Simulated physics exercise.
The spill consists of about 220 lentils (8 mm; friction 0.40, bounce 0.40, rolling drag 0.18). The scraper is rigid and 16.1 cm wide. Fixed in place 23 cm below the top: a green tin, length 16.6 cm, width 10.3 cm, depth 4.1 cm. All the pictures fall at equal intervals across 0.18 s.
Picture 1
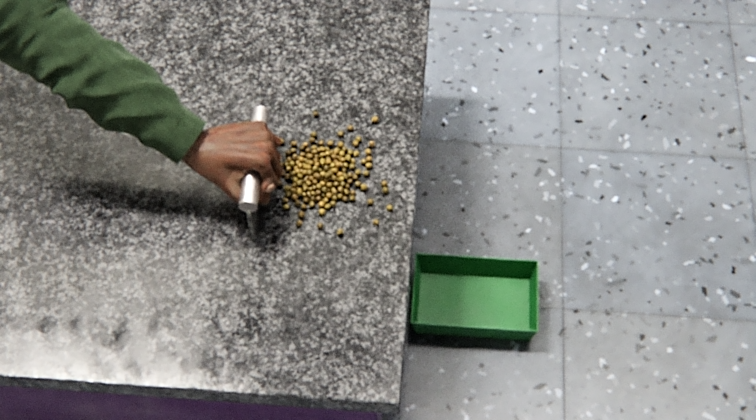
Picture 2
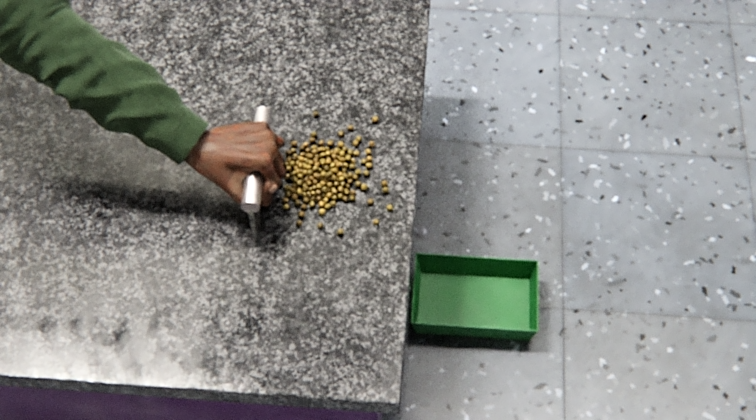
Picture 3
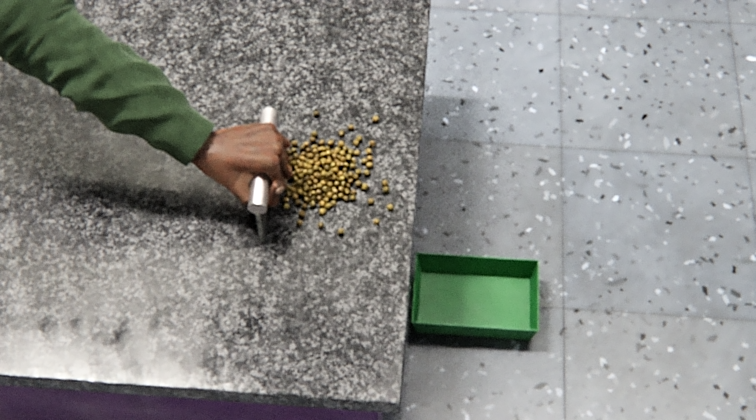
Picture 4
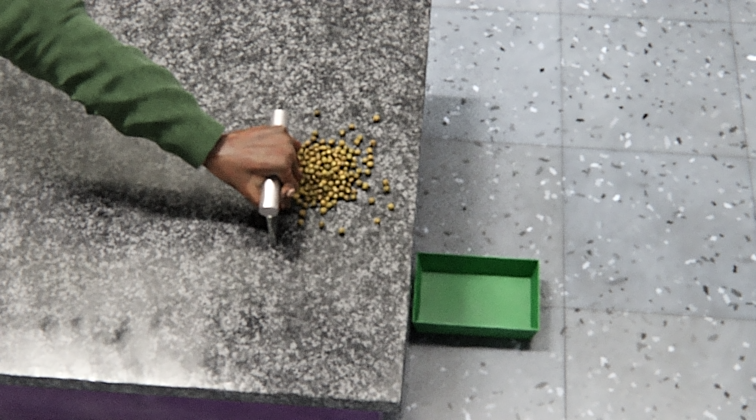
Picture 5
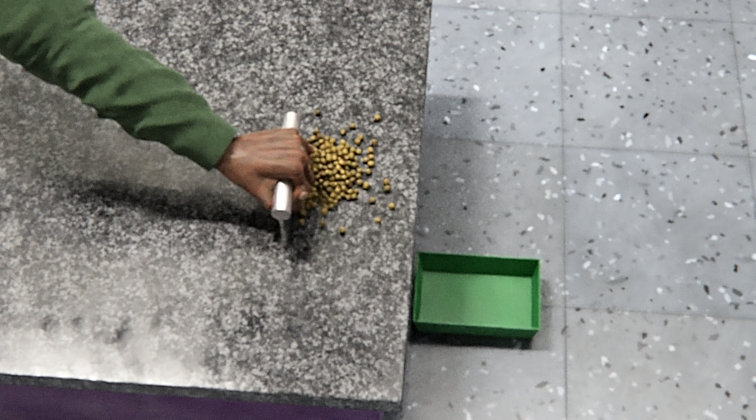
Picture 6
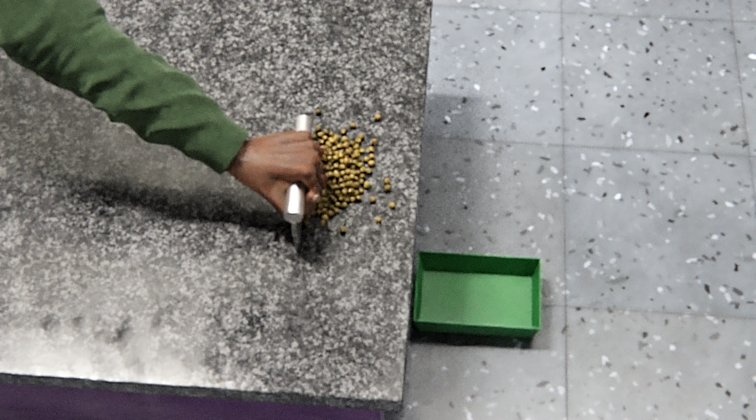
On a speckled grey tabletop, a hand slides a scraper slightly right, bunching small yellowish pieces.
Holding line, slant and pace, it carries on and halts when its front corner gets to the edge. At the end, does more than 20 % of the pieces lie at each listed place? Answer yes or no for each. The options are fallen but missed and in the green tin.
Fallen but missed: No. Green tin: Yes.
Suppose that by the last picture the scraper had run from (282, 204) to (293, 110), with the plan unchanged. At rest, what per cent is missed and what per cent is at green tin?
Missed 70 percent; green tin 10 percent.
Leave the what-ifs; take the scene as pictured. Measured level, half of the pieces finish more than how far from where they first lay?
It works out at some 20 centimetres.
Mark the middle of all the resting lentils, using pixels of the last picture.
Roughly at (452, 276).
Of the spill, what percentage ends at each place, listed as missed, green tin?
I reckon 5 % misses altogether, while the green tin holds 50 %.
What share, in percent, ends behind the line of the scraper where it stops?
40 %.
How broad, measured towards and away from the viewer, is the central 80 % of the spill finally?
16 cm.
Then, 0.22 s after the last picture, scraper 15 cm from its start, spill 16 cm wide; still on top 100 %.
Then, 0.43 s after the last picture, scraper 21 cm from its start, spill 18 cm wide; green tin 5 %, off the edge, not caught 45 %, still on top 45 %.
Then, 0.61 s after the last picture, scraper 21 cm from its start, spill 18 cm wide; green tin 50 %, off the edge, not caught 5 %, still on top 45 %.
In the end, green tin 50 %, fallen but missed 5 %, still on top 45 %.
